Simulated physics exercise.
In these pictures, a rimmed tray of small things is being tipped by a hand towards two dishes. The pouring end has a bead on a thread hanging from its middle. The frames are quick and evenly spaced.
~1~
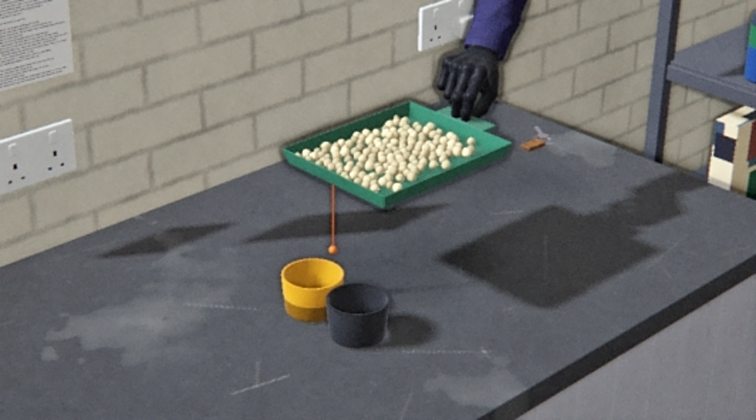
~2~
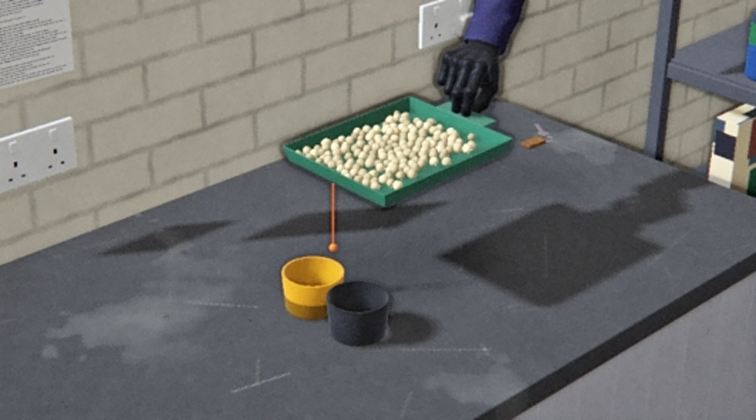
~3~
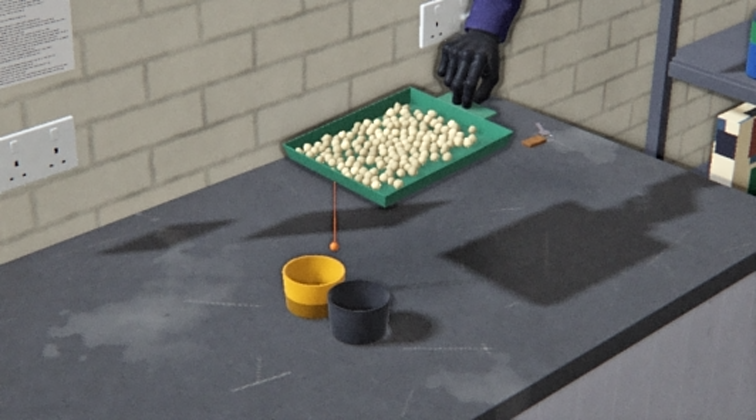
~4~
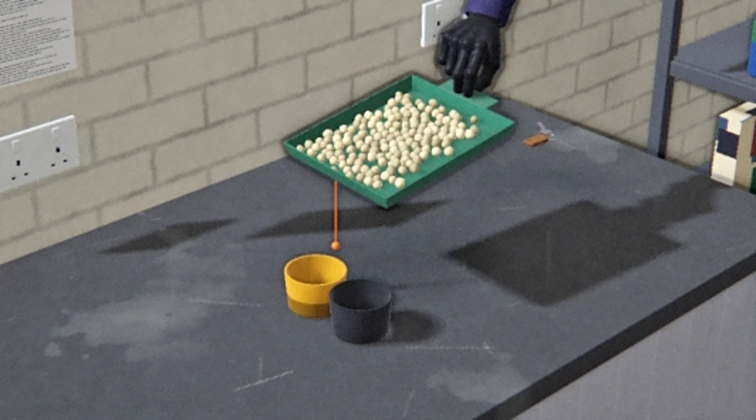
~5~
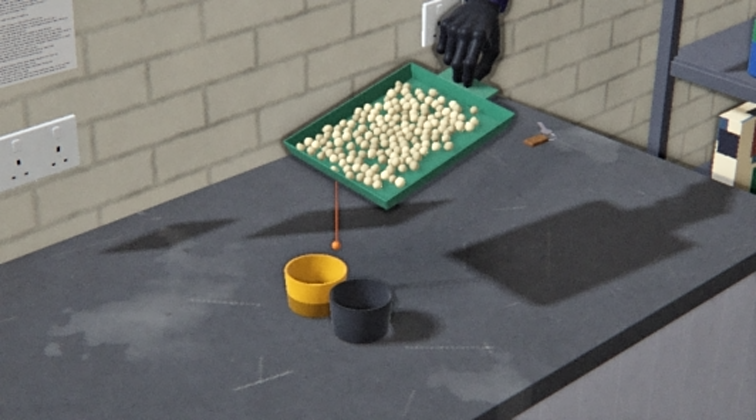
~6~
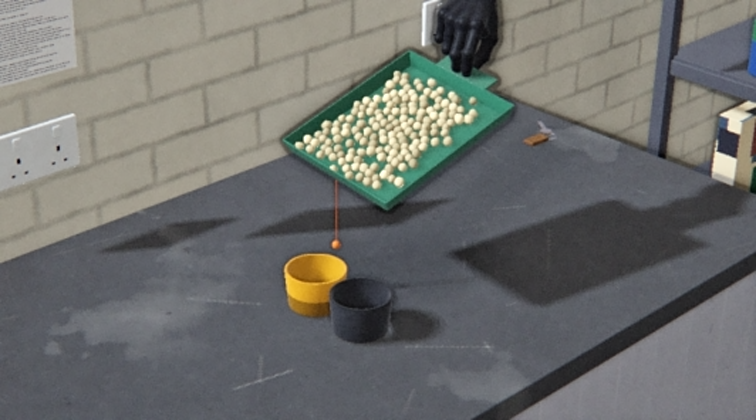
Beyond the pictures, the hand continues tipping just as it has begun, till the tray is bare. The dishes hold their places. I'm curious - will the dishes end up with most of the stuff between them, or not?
Yes, so the dishes get the majority of the load, I reckon.
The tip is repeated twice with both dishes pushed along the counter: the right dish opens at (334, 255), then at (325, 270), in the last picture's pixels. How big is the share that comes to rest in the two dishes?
0% for the first placement, 20% for the second.
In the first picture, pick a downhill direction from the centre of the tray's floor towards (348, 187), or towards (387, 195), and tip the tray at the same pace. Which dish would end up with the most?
Place one gives the rightmost dish, place two gives the rightmost dish.
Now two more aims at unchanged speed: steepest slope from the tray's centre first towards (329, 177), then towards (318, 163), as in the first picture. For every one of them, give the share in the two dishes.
30 per cent, then 0 per cent.
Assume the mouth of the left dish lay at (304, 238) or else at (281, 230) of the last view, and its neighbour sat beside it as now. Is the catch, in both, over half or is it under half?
Placing 1: A minority of it. Placing 2: A minority of it.
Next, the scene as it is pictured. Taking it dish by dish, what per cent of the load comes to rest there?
Final share: Left dish at 10 per cent, right dish at 50 per cent.
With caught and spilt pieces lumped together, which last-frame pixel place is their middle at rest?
About (361, 322).
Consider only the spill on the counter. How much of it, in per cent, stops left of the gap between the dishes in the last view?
Close to 30 in a hundred.
Soon after the last picture, tray tipped steeply; all on the tray.
A little later, tray tipped right over; about half on the tray; a small part in the right dish; a stray few in the left dish; a stray few outside both; about a quarter in the air.
Later still, tray tipped past a quarter turn; about half in the right dish; a small part in the left dish; about a third outside both.
At rest, tray tipped past a quarter turn; about half in the right dish; a small part in the left dish; about a third outside both.
